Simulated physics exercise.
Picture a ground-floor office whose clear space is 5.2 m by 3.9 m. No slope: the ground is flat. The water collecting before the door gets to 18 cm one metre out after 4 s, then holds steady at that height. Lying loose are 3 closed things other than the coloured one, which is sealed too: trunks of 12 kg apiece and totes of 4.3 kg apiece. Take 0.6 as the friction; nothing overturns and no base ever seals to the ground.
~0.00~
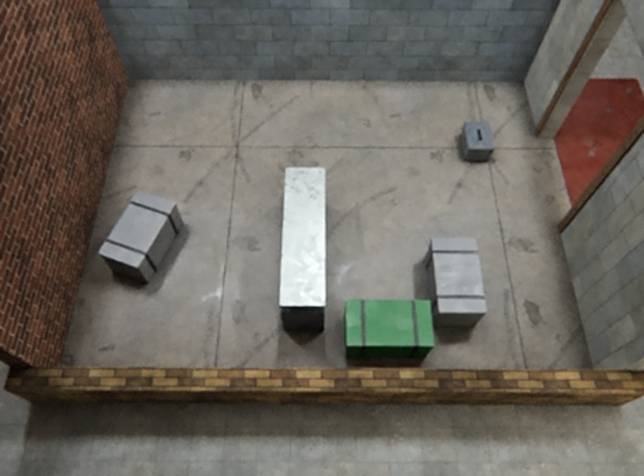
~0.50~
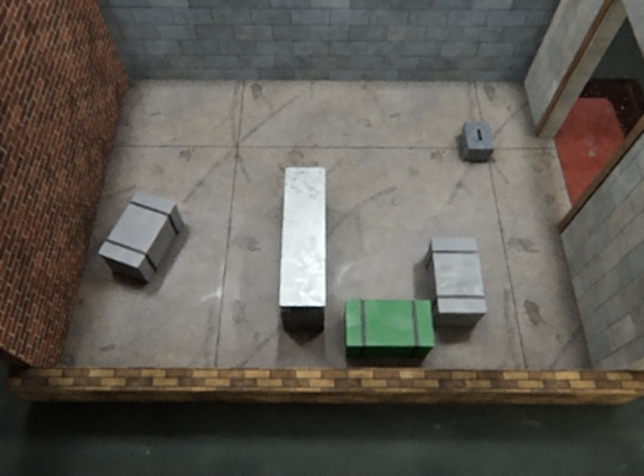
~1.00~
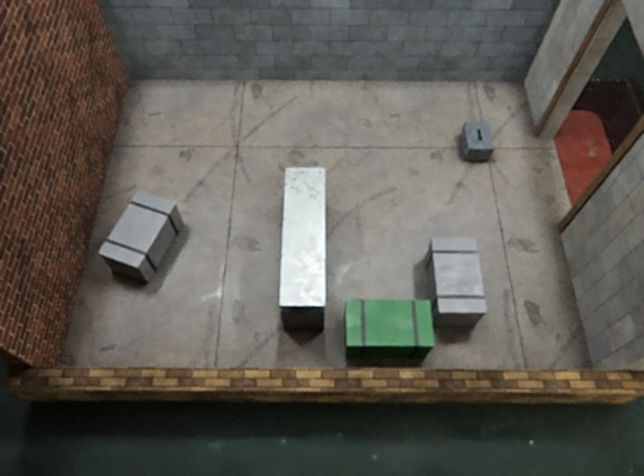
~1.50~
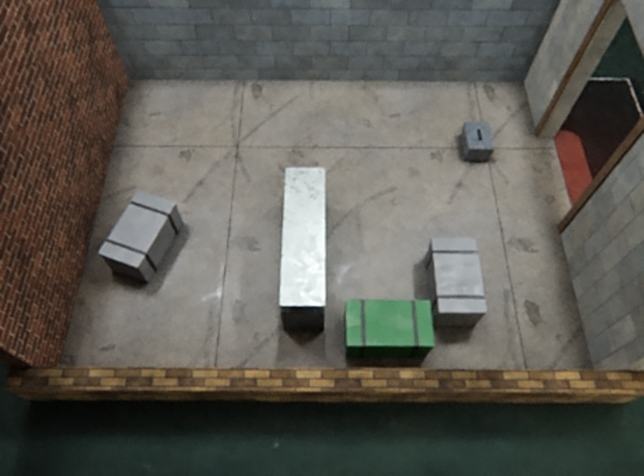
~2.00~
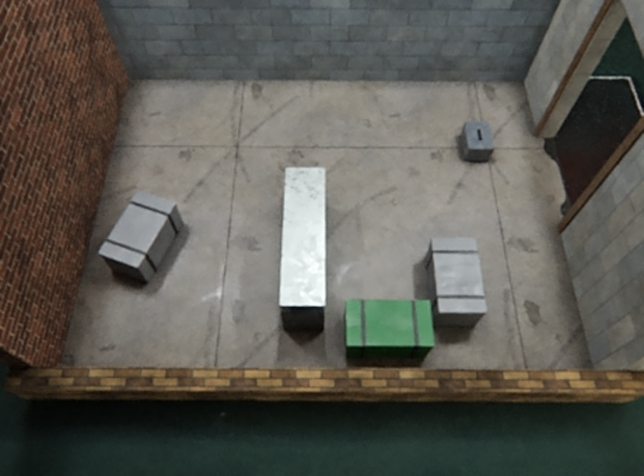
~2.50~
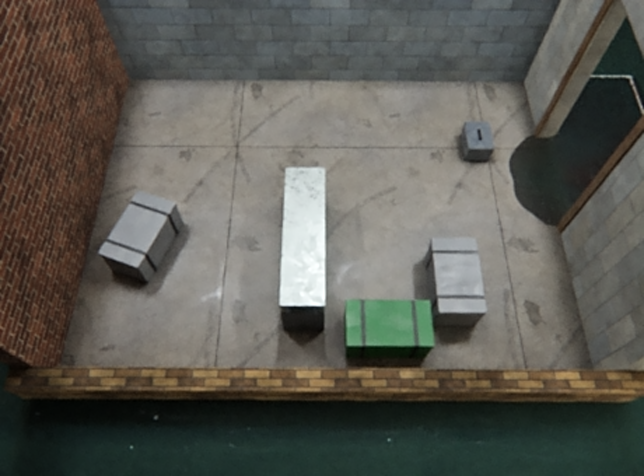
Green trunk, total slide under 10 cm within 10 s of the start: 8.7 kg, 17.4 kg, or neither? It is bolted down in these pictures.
Watching this, neither ballast does the job.
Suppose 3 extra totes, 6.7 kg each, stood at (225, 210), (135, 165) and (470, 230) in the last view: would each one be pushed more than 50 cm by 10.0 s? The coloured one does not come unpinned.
Listed in turn, they go beneath the bar, over the bar, over the bar.
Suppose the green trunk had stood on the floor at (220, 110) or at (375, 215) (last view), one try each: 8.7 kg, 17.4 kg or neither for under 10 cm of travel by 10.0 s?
Taking them in turn, neither mass keeps it, and neither mass keeps it.
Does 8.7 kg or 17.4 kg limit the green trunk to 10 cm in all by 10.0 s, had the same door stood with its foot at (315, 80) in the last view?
If so, both fall short.
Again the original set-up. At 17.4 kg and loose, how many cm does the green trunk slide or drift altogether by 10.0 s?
Roughly 60 centimetres.
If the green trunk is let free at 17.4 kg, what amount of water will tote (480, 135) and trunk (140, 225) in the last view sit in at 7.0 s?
Depths: Near 4 cm, then near 1 cm.
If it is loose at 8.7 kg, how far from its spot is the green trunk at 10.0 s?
80 cm.
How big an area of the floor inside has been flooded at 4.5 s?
That flooded area is roughly 5.5 m2.
After 3.5 s the green trunk would be 0 cm from its start with 8.7 kg and 0 cm from its start with 17.4 kg; 0 cm of water round it then.
After 4.5 s the green trunk would be 0 cm from its start with 8.7 kg and 0 cm from its start with 17.4 kg; 0 cm of water round it then.
After 7.0 s the green trunk would be 14 cm from its start with 8.7 kg and 2 cm from its start with 17.4 kg; 4 cm of water round it then.
After 10.0 s the green trunk would be 86 cm from its start with 8.7 kg and 55 cm from its start with 17.4 kg; 6 cm of water round it then.
